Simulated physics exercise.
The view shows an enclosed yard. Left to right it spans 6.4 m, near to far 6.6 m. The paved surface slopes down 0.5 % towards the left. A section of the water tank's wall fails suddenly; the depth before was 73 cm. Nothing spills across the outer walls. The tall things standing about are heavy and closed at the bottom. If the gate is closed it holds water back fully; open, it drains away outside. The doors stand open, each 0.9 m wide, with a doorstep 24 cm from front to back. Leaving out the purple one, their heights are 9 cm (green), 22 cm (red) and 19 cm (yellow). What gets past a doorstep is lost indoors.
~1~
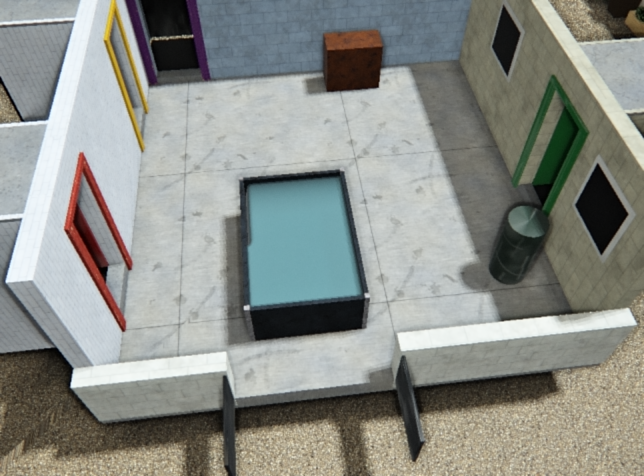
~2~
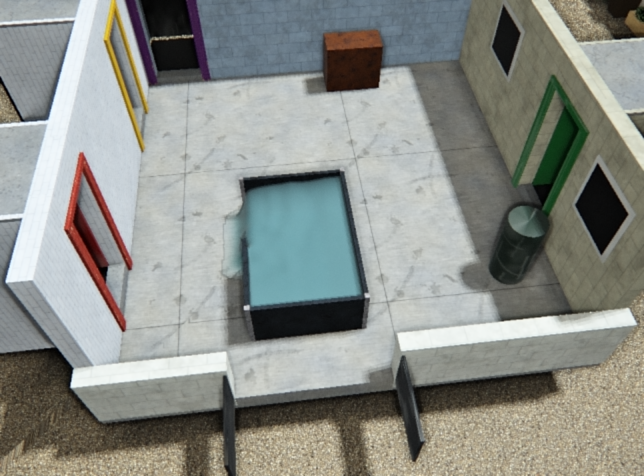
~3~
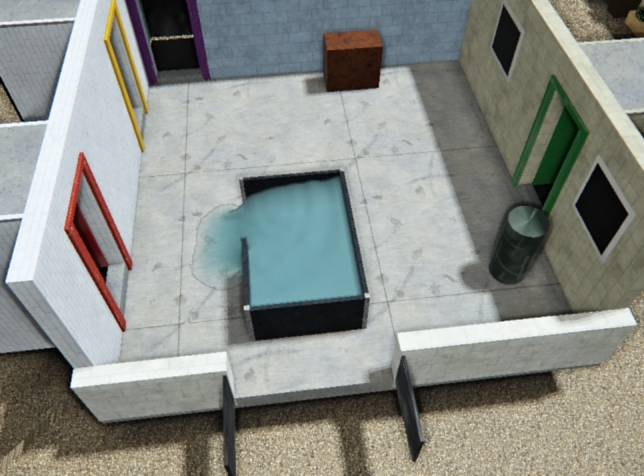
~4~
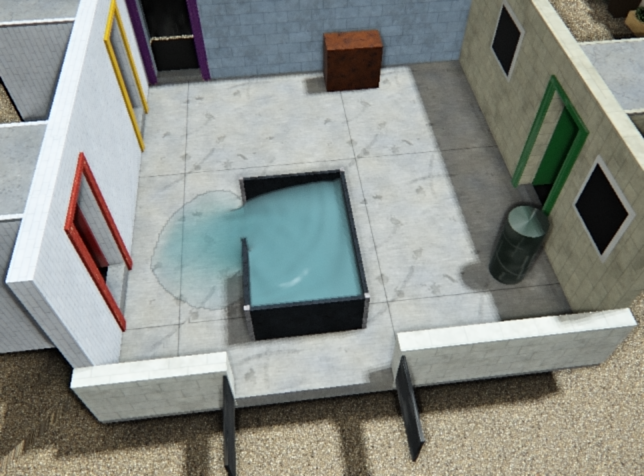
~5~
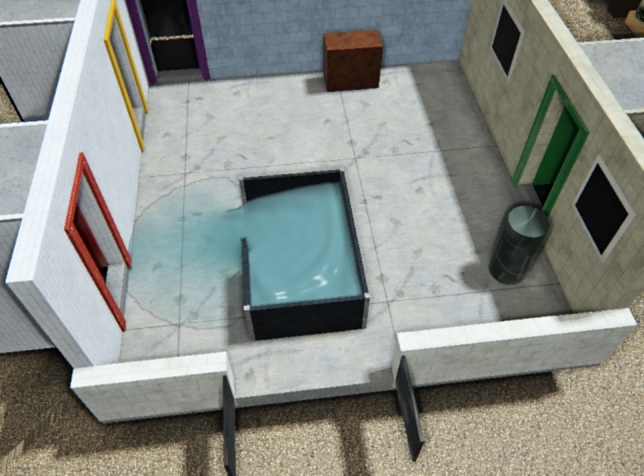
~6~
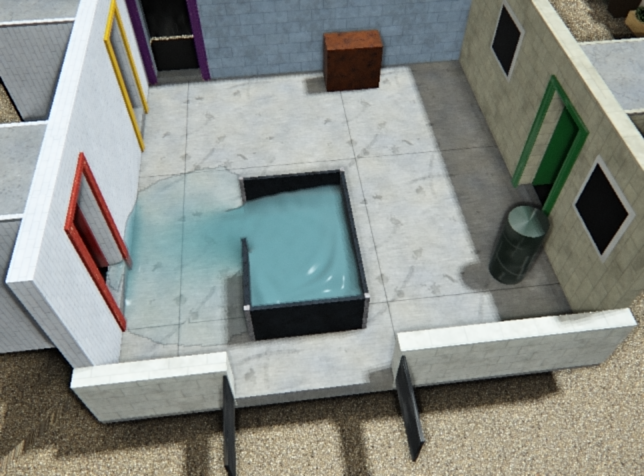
Water bursts through a gap in the left side of a dark rectangular tank in a walled yard, spreading leftward across the pale paving in a widening sheet until it reaches the wall beside the open red door.
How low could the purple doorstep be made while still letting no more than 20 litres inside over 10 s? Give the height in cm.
Some 24 cm above the ground.
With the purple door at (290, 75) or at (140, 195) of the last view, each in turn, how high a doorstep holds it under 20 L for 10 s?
About 8.5 and 25 cm.
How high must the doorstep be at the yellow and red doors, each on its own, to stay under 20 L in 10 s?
Roughly 6.5 cm at yellow and 28 cm at red.
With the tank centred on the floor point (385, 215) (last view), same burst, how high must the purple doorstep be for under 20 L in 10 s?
About 26 cm.
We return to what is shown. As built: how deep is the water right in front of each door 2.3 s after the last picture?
Depths in cm: Purple 27, green 0, red 23, yellow 10.
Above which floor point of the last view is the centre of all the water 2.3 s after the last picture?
Near (223, 239).
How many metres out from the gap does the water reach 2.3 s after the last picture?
Roughly 4.6 m.
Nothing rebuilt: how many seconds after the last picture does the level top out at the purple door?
Around 2.0 s.
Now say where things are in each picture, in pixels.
The water tank at (299, 237) is whole and still, 73 cm deep; the purple door at (170, 37) is dry, in the first picture.
The gap is at (248, 230), the front 0.3 m out at (229, 273); the back of the water tank holds 73 cm, in the second picture.
The gap is at (248, 232), the front 0.8 m out at (198, 270); the back of the water tank holds 72 cm, in the third picture.
The front is at (158, 267), 1.4 m from the gap at (248, 233); 2.3 m2 of floor is wet, 66 cm left at the back, in the fourth picture.
The gap is at (249, 234), the front 1.8 m out at (129, 283); the back of the water tank holds 62 cm, in the fifth picture.
The gap is at (249, 233), the front 2.0 m out at (115, 283); the back of the water tank holds 62 cm; 2.7 m in a straight line remain to the purple door at (170, 37), in the sixth picture.
Then, 0.7 s after the last picture water covers 15 % of the floor, deepest (45 cm) near (132, 251); it has not reached the purple door.
Then, 2.3 s after the last picture water covers 35 % of the floor, deepest (30 cm) near (118, 381); 27 cm at the purple door, 89 litres in over its 11 cm doorstep.
Then, 9.3 s after the last picture water covers 95 % of the floor, deepest (9 cm) near (146, 224); 8 cm at the purple door, 205 litres in over its 11 cm doorstep.
At the purple door as built, the water peaked near 28 cm, 2.1 s after the last picture.
Run again over the same 10 s with other heights there, 36 litres in over 21.5 cm, 5 litres over 29.5 cm. The limit of 20 litres is kept from about 24 cm up.
